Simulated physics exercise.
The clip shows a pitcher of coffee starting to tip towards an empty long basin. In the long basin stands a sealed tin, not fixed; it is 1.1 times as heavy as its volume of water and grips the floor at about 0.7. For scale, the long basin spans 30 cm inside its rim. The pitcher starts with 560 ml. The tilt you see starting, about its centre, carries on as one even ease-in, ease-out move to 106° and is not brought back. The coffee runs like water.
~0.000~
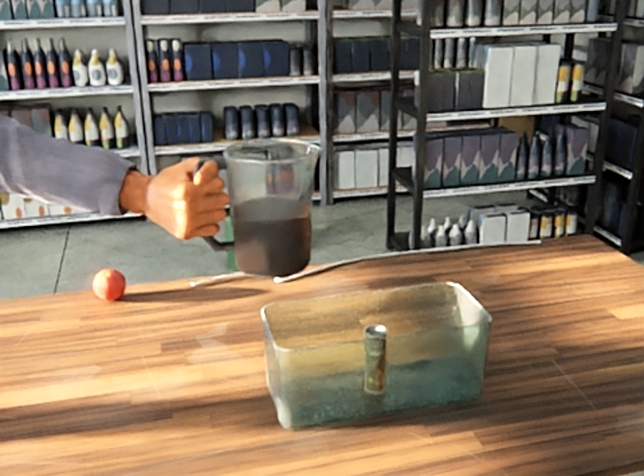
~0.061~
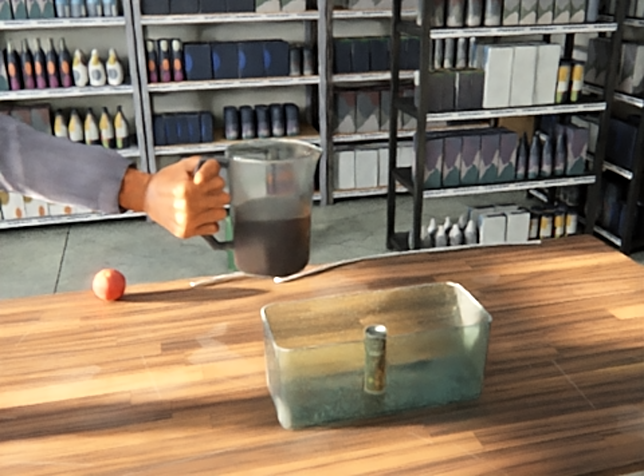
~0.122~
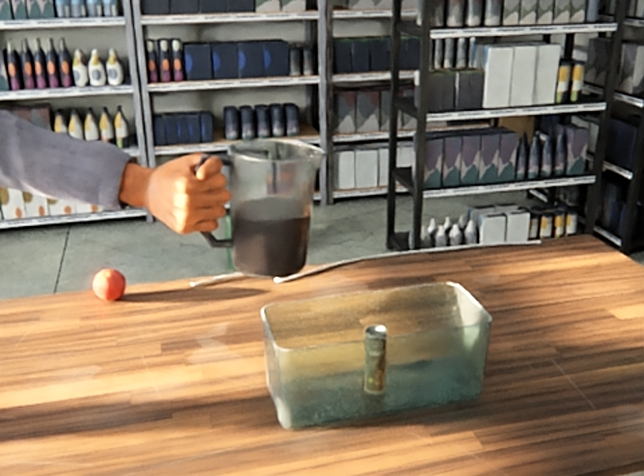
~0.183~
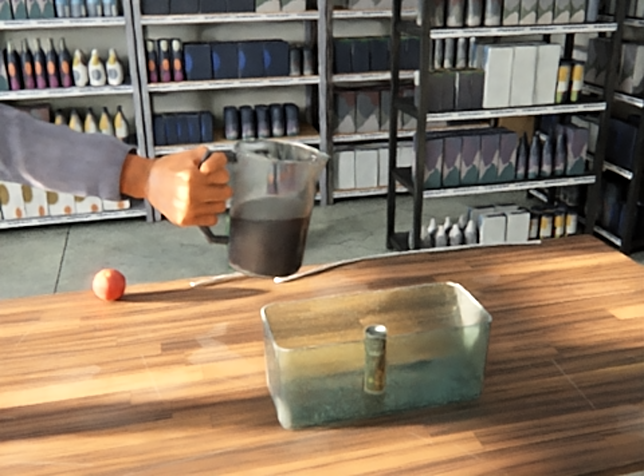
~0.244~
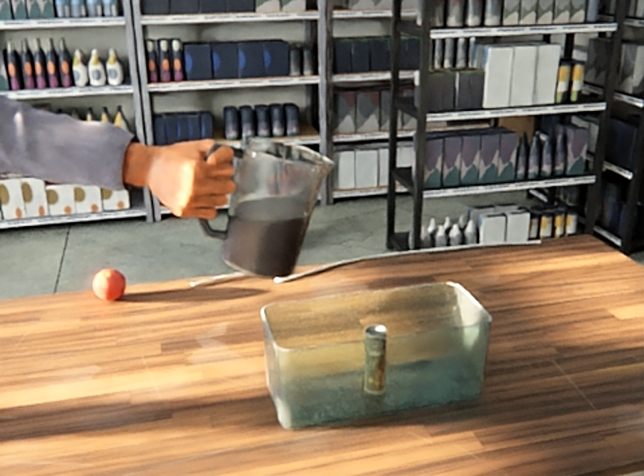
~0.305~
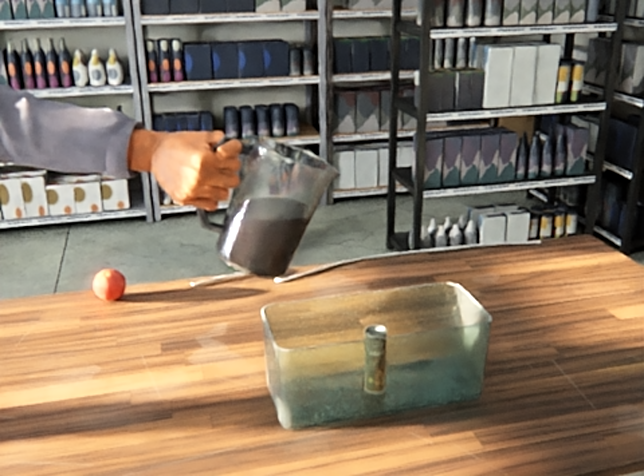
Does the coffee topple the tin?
The tin stays up.
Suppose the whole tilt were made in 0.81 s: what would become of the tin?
The tin stays up.
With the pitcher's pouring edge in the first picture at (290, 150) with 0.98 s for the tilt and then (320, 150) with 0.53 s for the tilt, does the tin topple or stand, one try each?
First it goes over; then it remains upright.
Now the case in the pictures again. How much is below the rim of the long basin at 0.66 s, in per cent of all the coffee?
About 0 per cent.
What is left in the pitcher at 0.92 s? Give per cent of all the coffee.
Near 38 in a hundred.
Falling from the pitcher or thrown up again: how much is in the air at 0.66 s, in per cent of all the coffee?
Some 5 per cent.
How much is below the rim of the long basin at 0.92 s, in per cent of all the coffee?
Near 34 in a hundred.
By 0.66 s the tilt is 80° and 95 per cent is still to pour; the tin stands where it began.
By 0.92 s the tilt is 105° and 38 per cent is still to pour; the tin stands where it began.
By 1.19 s the tilt is 106° and 4 per cent is still to pour; the tin stands where it began.
By 1.48 s the tilt is 106° and 0 per cent is still to pour; the tin stands where it began.
At rest the tin stands where it began.
